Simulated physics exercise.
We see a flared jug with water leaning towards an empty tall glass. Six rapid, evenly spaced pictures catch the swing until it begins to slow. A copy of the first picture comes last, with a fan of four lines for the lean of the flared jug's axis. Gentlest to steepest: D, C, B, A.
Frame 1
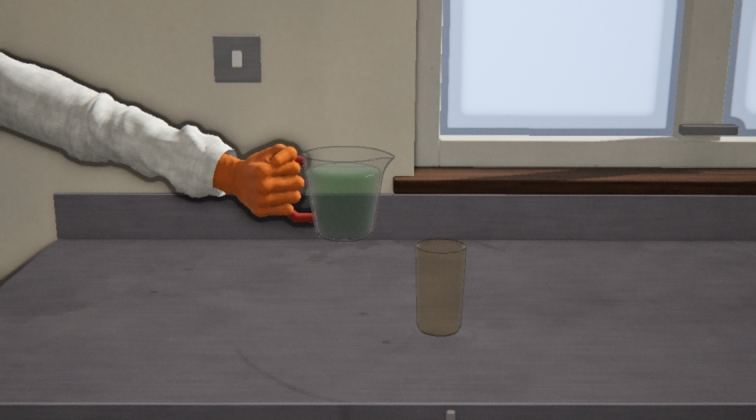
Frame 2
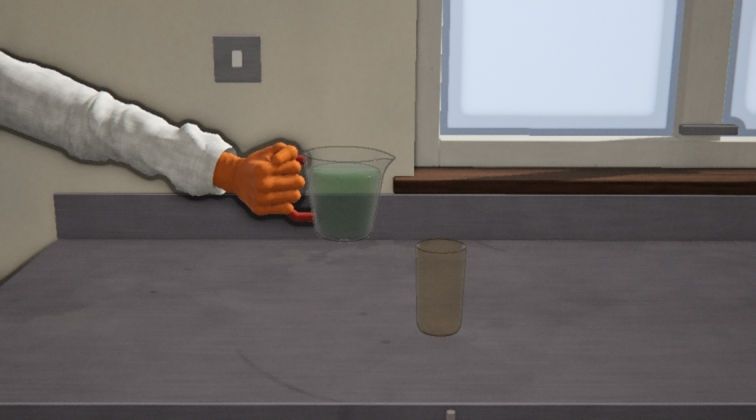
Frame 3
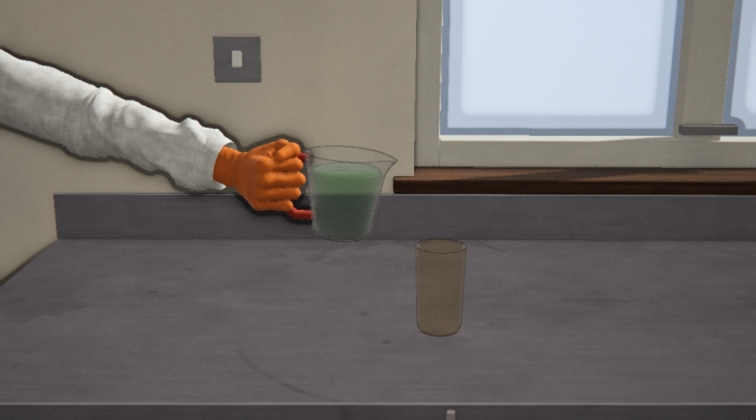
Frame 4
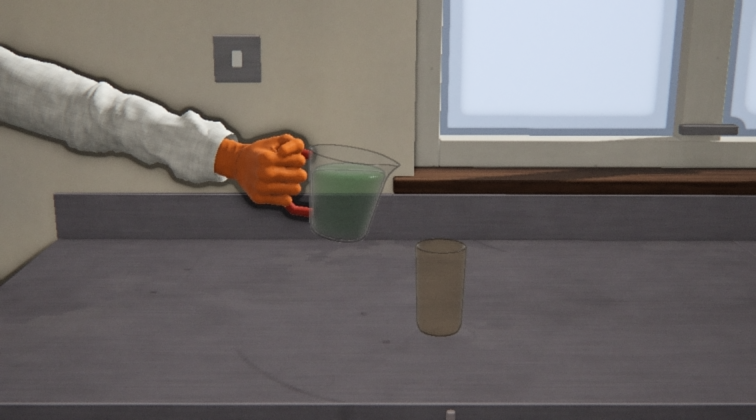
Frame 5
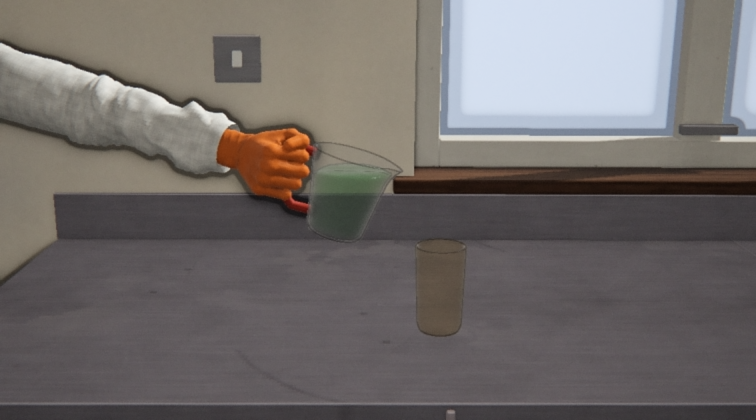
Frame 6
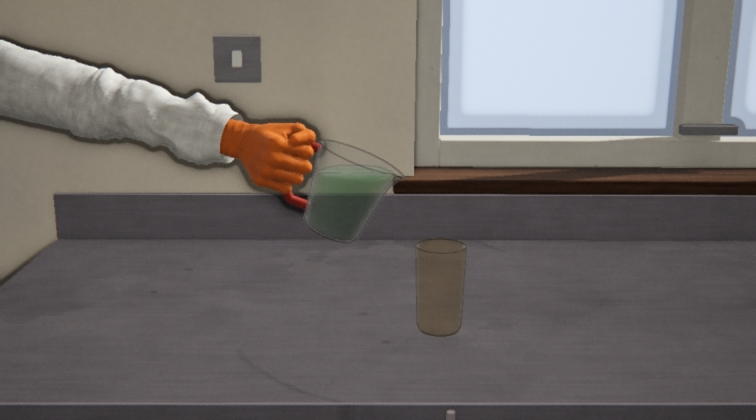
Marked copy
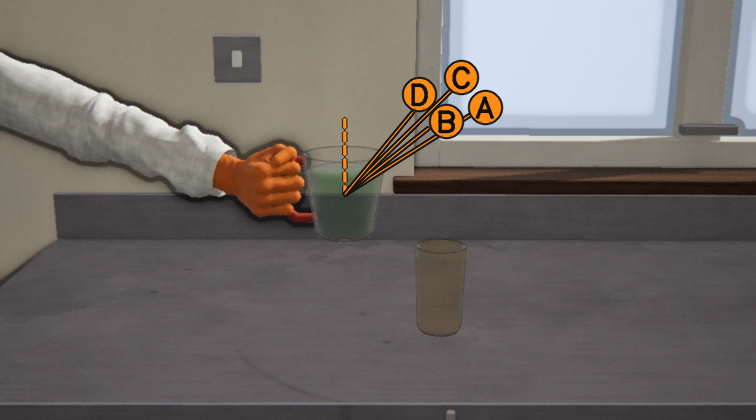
The clip opens with an orange-gloved hand at the left holding a flared jug of green liquid upright, above and to the left of an empty tall brownish glass on a grey counter. The hand then rises slightly and gradually tilts the jug rightward, its liquid staying inside.
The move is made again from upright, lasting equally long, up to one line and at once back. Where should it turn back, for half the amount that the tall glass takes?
B.
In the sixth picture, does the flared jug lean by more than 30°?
No, it does not.
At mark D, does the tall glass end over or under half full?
Under half.
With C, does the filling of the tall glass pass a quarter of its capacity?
Yes, it does.
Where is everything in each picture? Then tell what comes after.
Upright, lip at (394, 156); rim of the tall glass round (441, 245); nothing has left yet.
Upright, lip at (394, 157); nothing has left yet.
Tipped about 4°, lip at (396, 160); nothing has left yet.
Tipped about 9°, lip at (399, 164); nothing has left yet.
Tipped about 15°, lip at (402, 170); nothing has left yet.
Tipped about 21°, lip at (404, 176); nothing has left yet.
On the marked copy, A at (470, 115); B at (428, 128); C at (450, 90); D at (412, 112).
Choosing A, the tall glass ends with about 65 % of what it can hold.
Choosing B, the tall glass ends with about 51 % of what it can hold.
Choosing C, the tall glass ends with about 38 % of what it can hold.
Choosing D, the tall glass ends with about 26 % of what it can hold.
